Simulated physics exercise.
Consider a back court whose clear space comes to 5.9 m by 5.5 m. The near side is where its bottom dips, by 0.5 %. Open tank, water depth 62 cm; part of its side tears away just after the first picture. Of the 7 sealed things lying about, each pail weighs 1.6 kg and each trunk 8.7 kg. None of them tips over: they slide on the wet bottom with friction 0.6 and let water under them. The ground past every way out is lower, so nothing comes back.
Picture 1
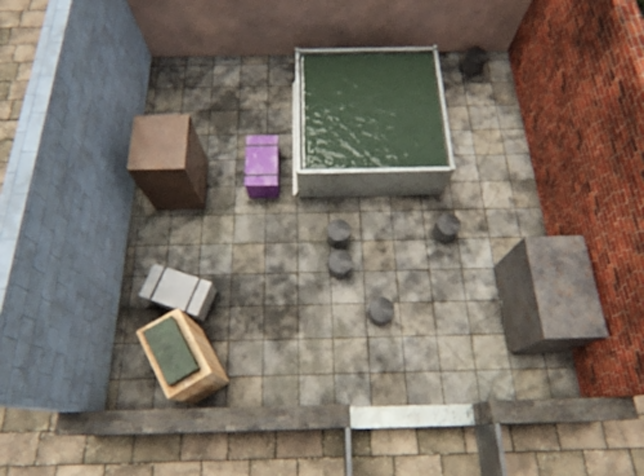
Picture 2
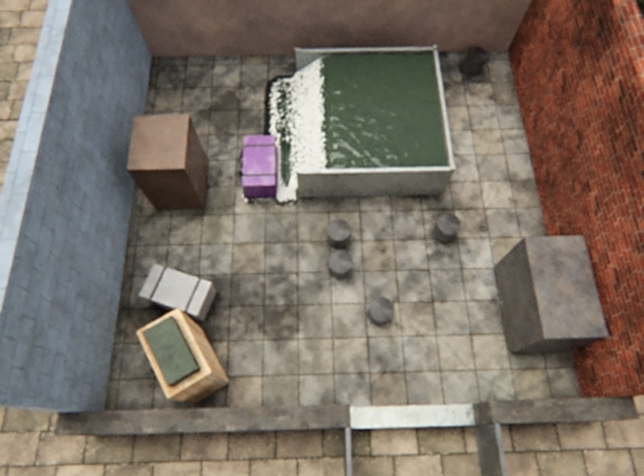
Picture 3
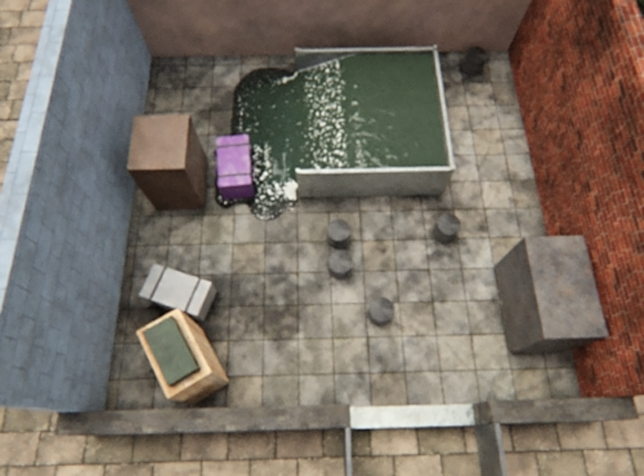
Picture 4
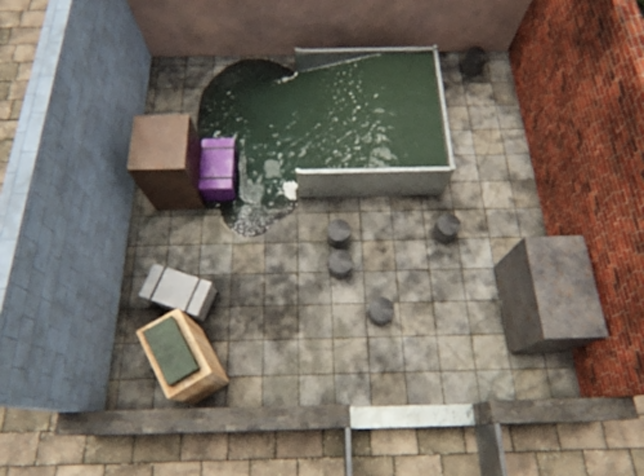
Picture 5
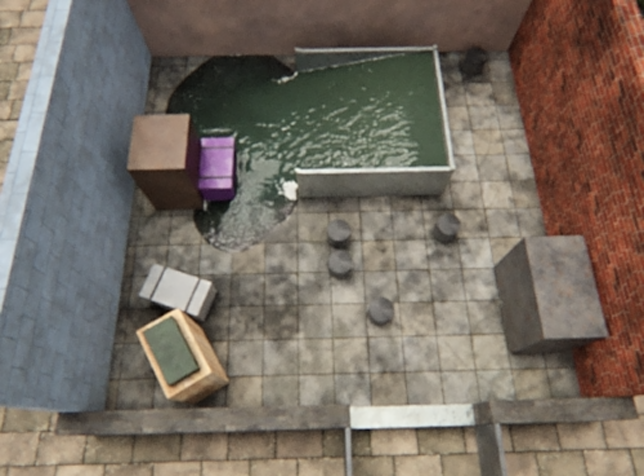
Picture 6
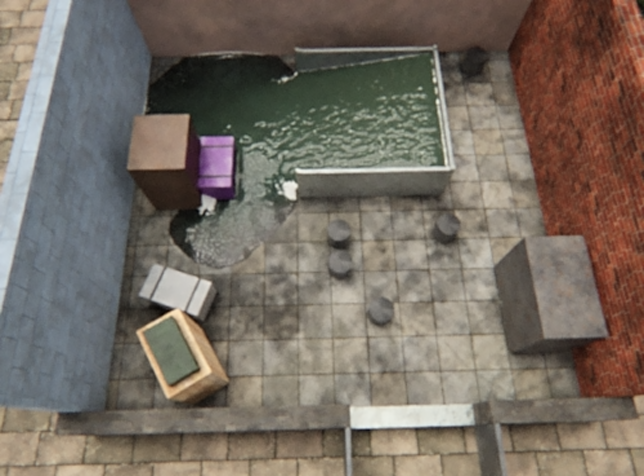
Walled paved courtyard, green water bursting from a tank's left side, pushing a purple trunk left against a brown box and spreading.
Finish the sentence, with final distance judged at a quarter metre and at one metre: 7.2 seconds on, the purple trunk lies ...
Well away from its start.
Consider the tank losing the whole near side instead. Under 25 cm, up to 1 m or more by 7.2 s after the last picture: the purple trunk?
My answer is that the purple trunk remains put.
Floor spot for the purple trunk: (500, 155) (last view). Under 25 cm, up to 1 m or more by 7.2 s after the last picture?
In the end it is hauled off.
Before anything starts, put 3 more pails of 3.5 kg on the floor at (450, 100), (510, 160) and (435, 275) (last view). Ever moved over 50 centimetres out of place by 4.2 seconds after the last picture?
First within, then within, then within.
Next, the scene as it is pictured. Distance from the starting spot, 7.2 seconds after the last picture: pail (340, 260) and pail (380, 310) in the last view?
Lab note - net shifts in order: 80 cm; 100 cm.
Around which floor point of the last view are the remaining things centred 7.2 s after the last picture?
Near (372, 265).
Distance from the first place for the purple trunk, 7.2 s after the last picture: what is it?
I'd estimate some 300 centimetres.
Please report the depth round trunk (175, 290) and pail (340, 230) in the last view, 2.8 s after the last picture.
Roughly 29 and 0 cm.
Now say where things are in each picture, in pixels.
The first picture shows the purple trunk at (262, 160) rests on the ground; water covers 4.1 m2; 0 of 7 have shifted.
The second picture shows the purple trunk at (259, 160), on the bottom, 3 cm from its start; 5.0 m2 under water; 0 of 7 have shifted.
The third picture shows the purple trunk at (233, 160), on the bottom, 39 cm from its start; 6.3 m2 under water; 1 of 7 have shifted.
The fourth picture shows the purple trunk at (217, 163) rests on the ground, 63 cm from its start; 7.9 m2 under water; 1 of 7 have shifted.
The fifth picture shows the purple trunk at (216, 162), on the bottom, 63 cm from its start; 9.4 m2 under water; 1 of 7 have shifted.
The sixth picture shows the purple trunk at (216, 161) floats, 63 cm from its start; 10.6 m2 under water; 1 of 7 have shifted.
Then, 0.9 s after the last picture the purple trunk is near (214, 158), 0.6 m from its start, afloat; 0 of 7 are out; 1 afloat.
Then, 2.8 s after the last picture the purple trunk is near (187, 280), 2.0 m from its start, afloat; 0 of 7 are out; 2 afloat.
Then, 4.8 s after the last picture the purple trunk is near (224, 294), 2.0 m from its start, afloat; 0 of 7 are out; 3 afloat.
Then, 7.2 s after the last picture the purple trunk is near (376, 368), 3.2 m from its start, afloat; 0 of 7 are out; 7 afloat.
